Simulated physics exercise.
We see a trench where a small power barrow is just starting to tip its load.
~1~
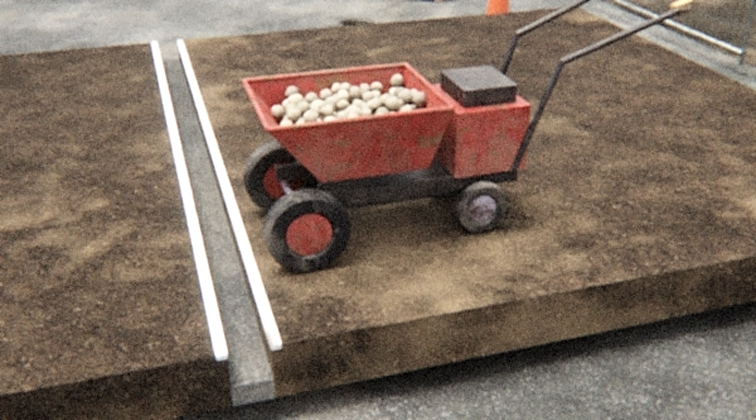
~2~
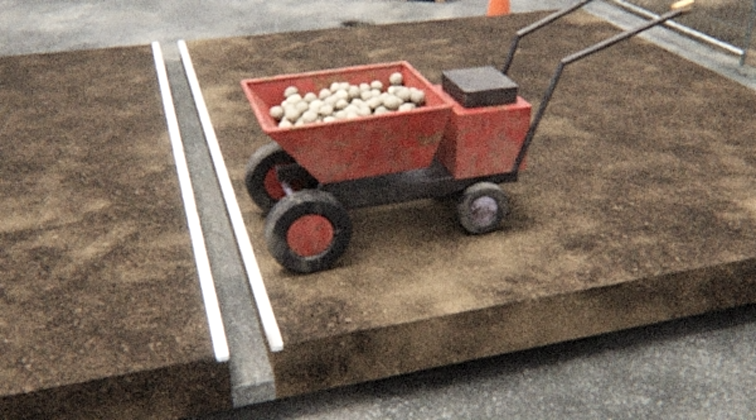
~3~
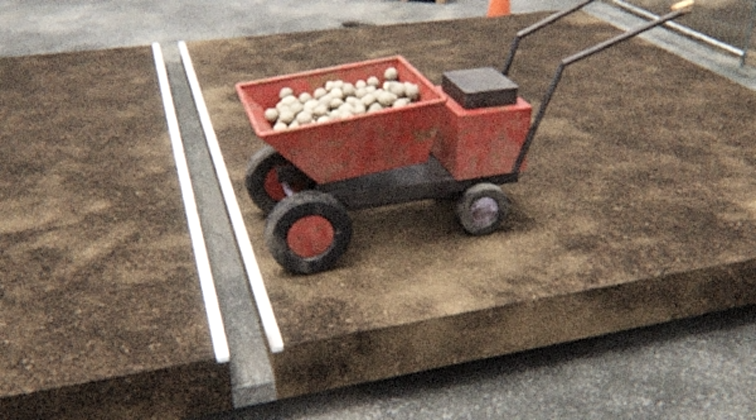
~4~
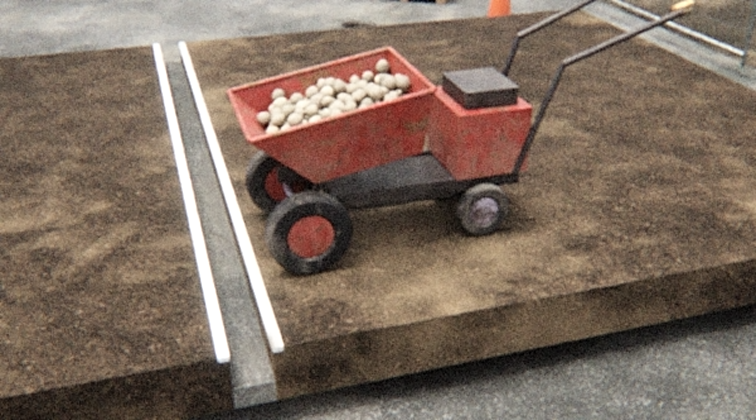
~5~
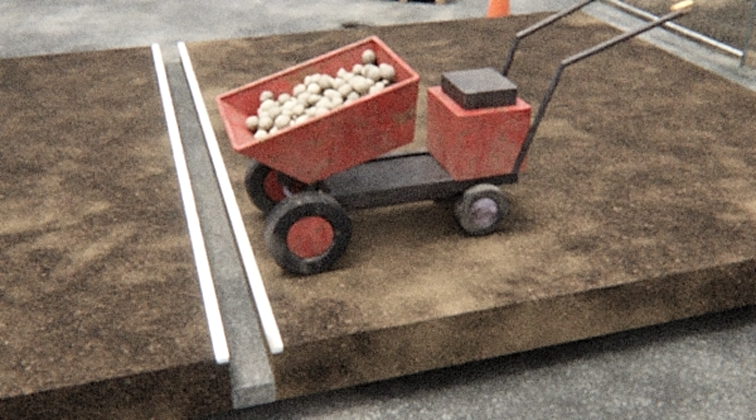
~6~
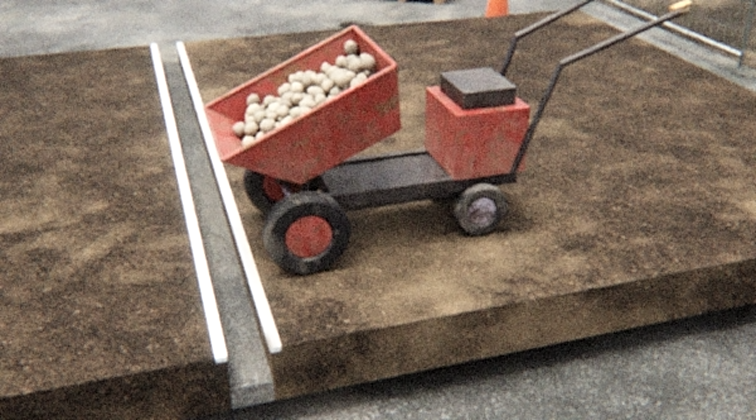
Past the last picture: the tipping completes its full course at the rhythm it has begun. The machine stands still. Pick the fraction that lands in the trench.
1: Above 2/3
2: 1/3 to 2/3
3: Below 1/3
Answer: 3.
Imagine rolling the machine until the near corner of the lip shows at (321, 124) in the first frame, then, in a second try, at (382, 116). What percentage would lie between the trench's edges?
About 40 and 50 per cent.
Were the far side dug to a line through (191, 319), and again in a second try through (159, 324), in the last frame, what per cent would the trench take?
0 and 40 percent.
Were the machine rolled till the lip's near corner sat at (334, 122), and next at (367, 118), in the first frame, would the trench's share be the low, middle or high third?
For the first position, the middle third; for the second, one to two thirds.
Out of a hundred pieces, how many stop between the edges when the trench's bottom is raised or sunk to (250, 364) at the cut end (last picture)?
It comes to 0 per cent or so.
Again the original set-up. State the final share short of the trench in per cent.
Roughly 0 in a hundred.
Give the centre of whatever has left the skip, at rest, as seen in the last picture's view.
The centre settles at about (111, 263).
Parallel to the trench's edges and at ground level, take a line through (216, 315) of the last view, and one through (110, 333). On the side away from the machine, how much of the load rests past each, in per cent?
Roughly 80 per cent, then roughly 40 per cent.
Shortly afterwards, skip tipped steeply; the whole lot in the skip.
Next, skip tipped right over; near two thirds in the skip; near a third beyond it; a little falling.
Some moments later, skip tipped right over; near a quarter in the skip; the bulk beyond it.
In the end, skip tipped right over; a little in the skip; none at all in or heaped over the trench; the bulk beyond it.
